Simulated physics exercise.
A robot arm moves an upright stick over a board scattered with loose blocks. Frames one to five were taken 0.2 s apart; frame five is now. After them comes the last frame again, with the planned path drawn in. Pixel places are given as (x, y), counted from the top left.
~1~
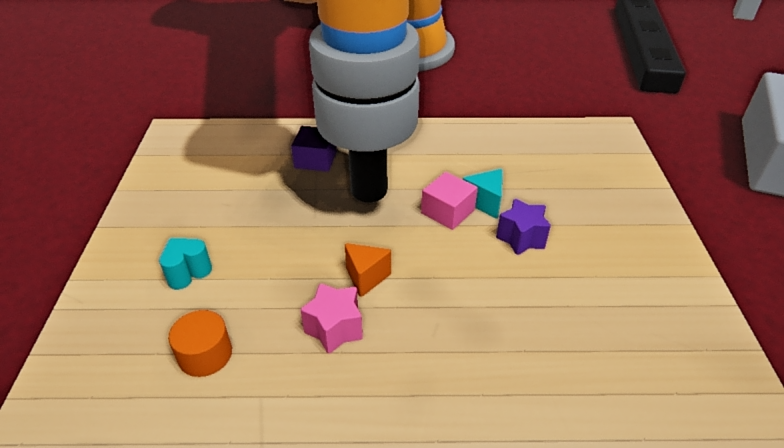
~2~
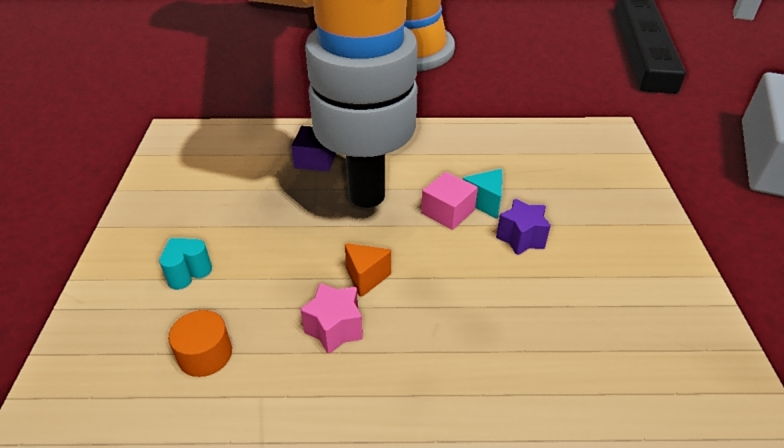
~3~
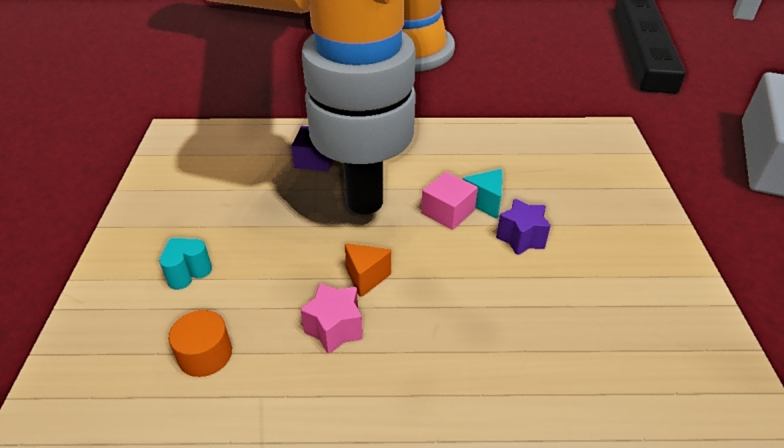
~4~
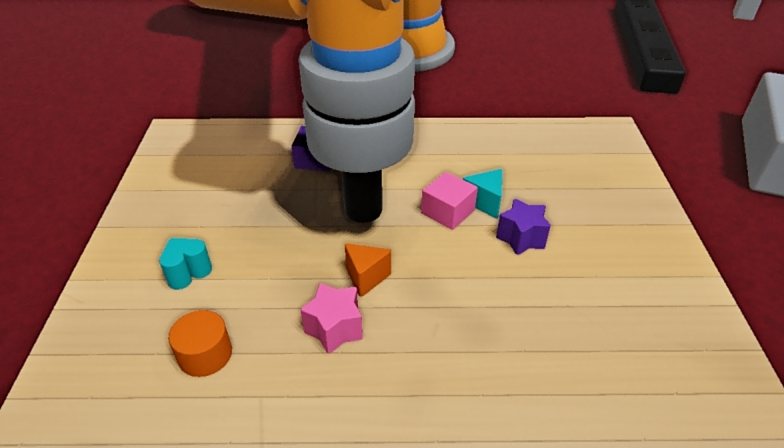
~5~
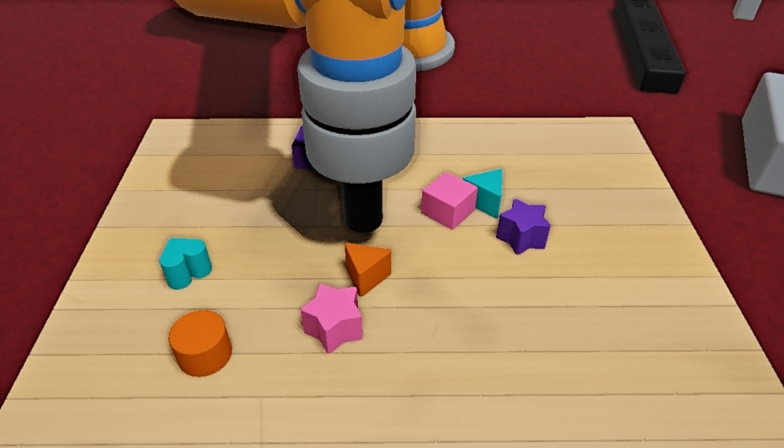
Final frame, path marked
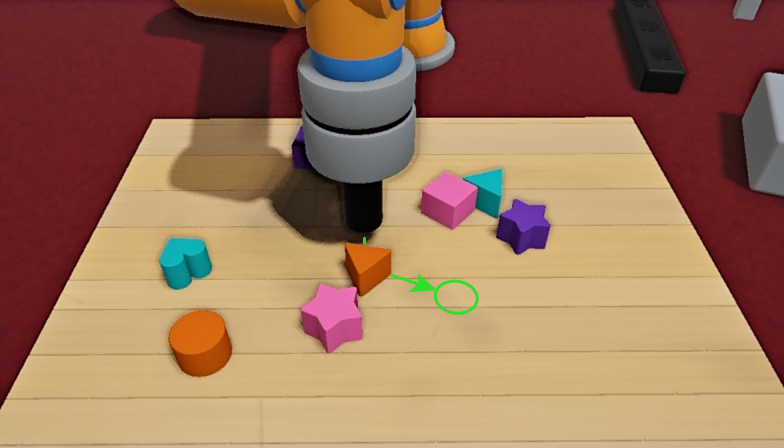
The robot arm moves its black stick slightly toward the orange triangular block, touching no blocks.
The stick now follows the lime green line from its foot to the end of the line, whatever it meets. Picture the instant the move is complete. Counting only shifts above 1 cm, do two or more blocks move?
No, it doesn't check out.
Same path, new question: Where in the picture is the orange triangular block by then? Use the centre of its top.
The answer is (377, 276).
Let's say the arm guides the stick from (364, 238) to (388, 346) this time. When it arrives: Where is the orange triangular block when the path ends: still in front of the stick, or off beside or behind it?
Carried ahead at the end.
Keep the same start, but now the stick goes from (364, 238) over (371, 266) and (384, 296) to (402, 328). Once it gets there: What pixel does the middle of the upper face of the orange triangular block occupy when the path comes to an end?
Its top middle will sit at (385, 333).
Path on the board, from (364, 238) by way of (374, 267) and (413, 283) to (456, 297).
On the path given first. One third of the way, stick at (374, 251); orange triangular block at (373, 270).
Two thirds of the way, stick at (415, 266); orange triangular block at (377, 276), turned 15° clockwise.
At the end, stick at (458, 280); pink star block in place; orange triangular block at (377, 276), turned 15° clockwise.
